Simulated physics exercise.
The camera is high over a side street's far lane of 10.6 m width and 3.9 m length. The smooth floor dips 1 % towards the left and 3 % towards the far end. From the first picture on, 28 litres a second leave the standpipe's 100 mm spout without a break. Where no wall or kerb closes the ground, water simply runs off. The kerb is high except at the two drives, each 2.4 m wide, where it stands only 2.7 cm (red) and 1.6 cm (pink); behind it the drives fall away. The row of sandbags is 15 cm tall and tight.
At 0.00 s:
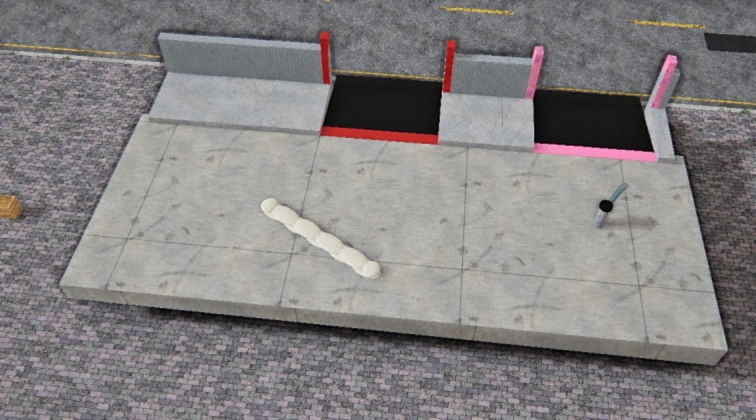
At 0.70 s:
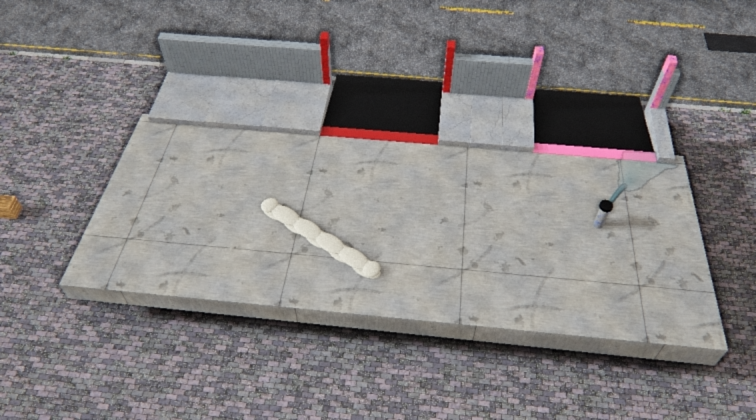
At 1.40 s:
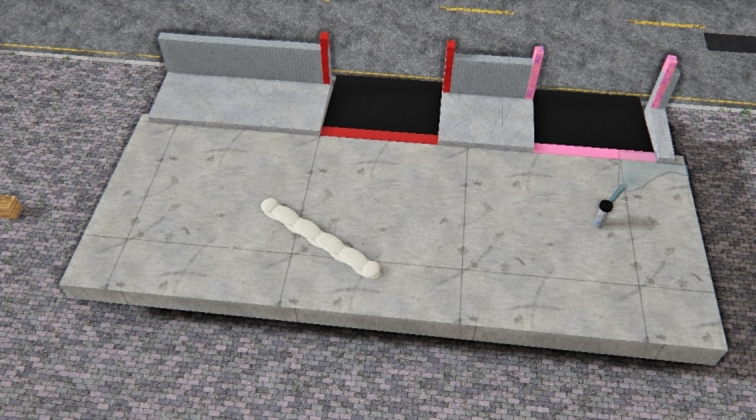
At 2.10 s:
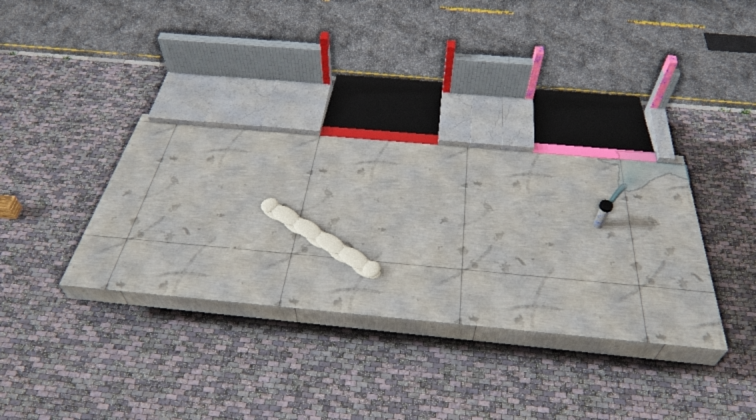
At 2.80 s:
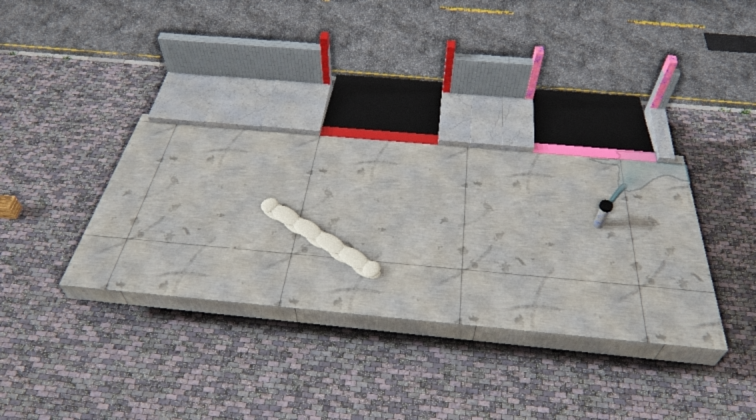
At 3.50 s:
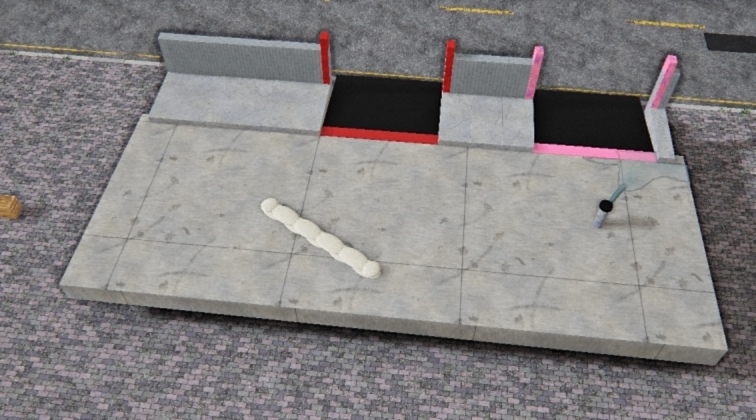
On a pale paved slab, water spreads from a small spout toward the pink-edged opening, then barely changes.
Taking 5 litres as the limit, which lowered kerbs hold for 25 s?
One by one: At the red drive it keeps below the limit; at the pink drive it passes the limit.
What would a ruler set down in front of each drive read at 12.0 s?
In cm: Red 0.0, pink 1.5.
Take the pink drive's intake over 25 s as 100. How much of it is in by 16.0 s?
Some 65 per cent by then.
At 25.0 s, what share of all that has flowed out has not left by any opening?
Some 2 per cent remains.
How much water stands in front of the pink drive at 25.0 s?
Roughly 1.5 cm deep.
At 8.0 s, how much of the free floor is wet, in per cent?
Some 5 per cent of it.
After 5.0 s water covers under 5 % of the floor and is deepest (6 cm) near (655, 157); red drive not reached, pink drive 1.3 cm at the lowered kerb, 111 L in.
After 8.0 s water covers 5 % of the floor and is deepest (6 cm) near (655, 157); red drive not reached, pink drive 1.5 cm at the lowered kerb, 184 L in.
After 12.0 s water covers 5 % of the floor and is deepest (6 cm) near (655, 157); red drive not reached, pink drive 1.5 cm at the lowered kerb, 281 L in.
After 16.0 s water covers 5 % of the floor and is deepest (6 cm) near (655, 157); red drive not reached, pink drive 1.5 cm at the lowered kerb, 379 L in.
After 25.0 s water covers 5 % of the floor and is deepest (6 cm) near (655, 157); red drive not reached, pink drive 1.5 cm at the lowered kerb, 598 L in.
